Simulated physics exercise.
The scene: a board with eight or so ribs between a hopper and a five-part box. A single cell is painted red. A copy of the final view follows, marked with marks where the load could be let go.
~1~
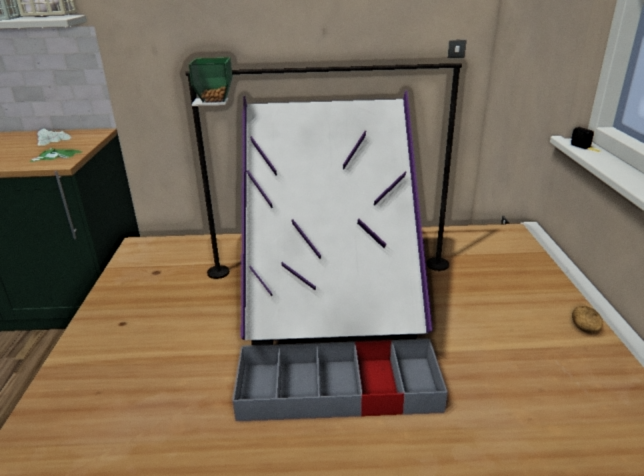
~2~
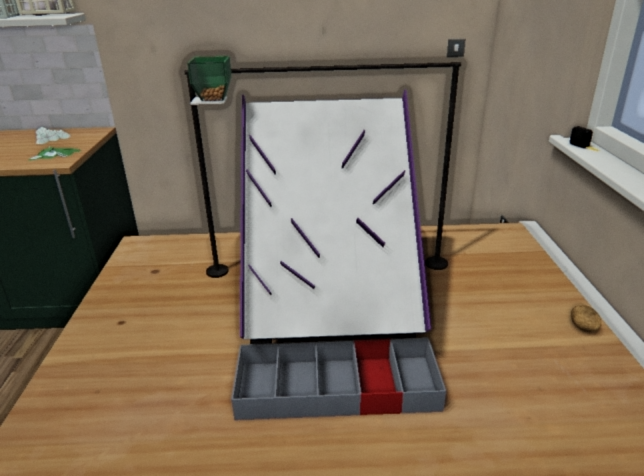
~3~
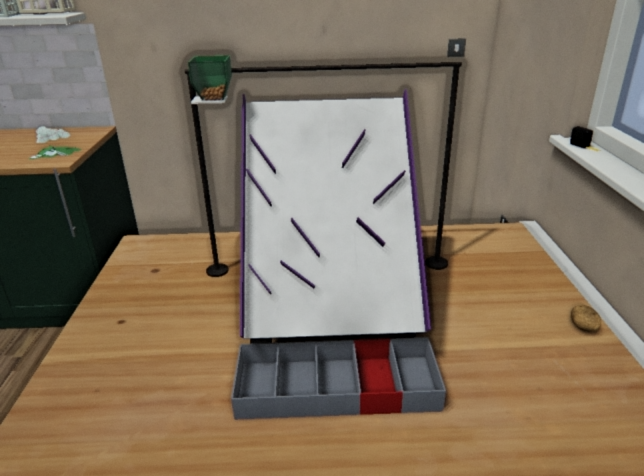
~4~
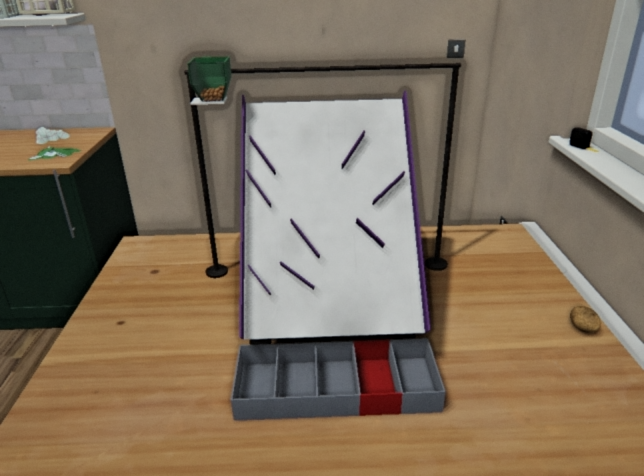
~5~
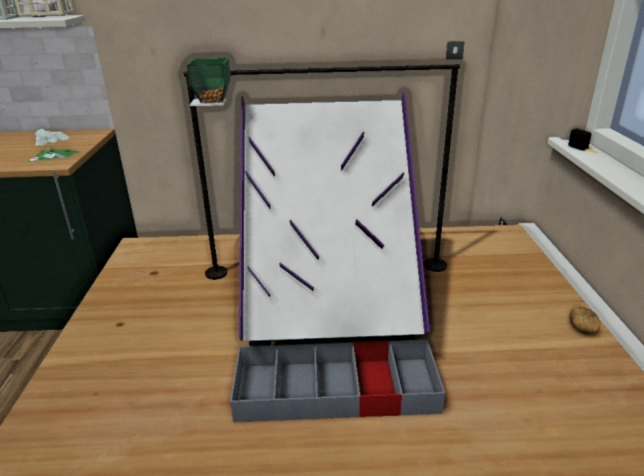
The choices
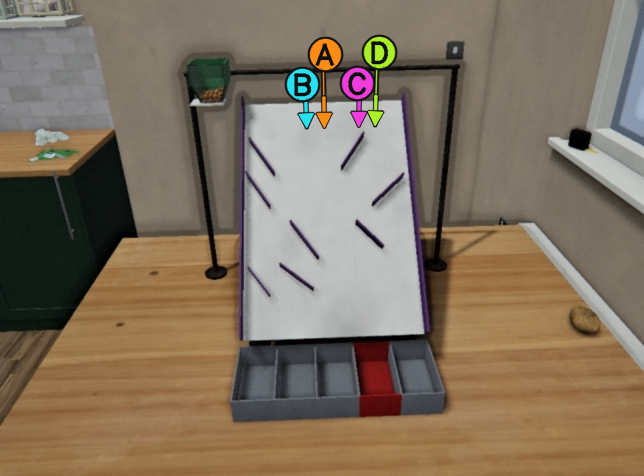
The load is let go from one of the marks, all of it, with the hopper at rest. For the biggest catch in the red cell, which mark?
Mark B.
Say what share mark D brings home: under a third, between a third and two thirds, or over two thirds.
Under a third.
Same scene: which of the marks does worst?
That is mark D.
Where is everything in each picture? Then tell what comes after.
The first frame shows hopper at (214, 92), roasted chickpeas, door shut.
The second frame shows ribs (250, 135) to (275, 169), (343, 163) to (365, 130), (246, 169) to (270, 203).
The third frame shows ribs (374, 200) to (405, 170), (291, 218) to (319, 254), (357, 217) to (385, 243).
The fourth frame shows ribs (248, 265) to (270, 293), (280, 262) to (314, 287).
The fifth frame shows red cell at (380, 404), number 4 of 5 from the left.
On the marked copy, mark A meets the board at (324, 122); mark B meets the board at (306, 122); mark C meets the board at (358, 121); mark D meets the board at (375, 120).
With A, about a quarter in the red cell, about two thirds in other cells, a small part outside the box.
With B, about two thirds in the red cell, about a quarter in other cells, a stray few outside the box.
With C, about a third in the red cell, about half in other cells.
With D, a small part in the red cell, nearly all in other cells.
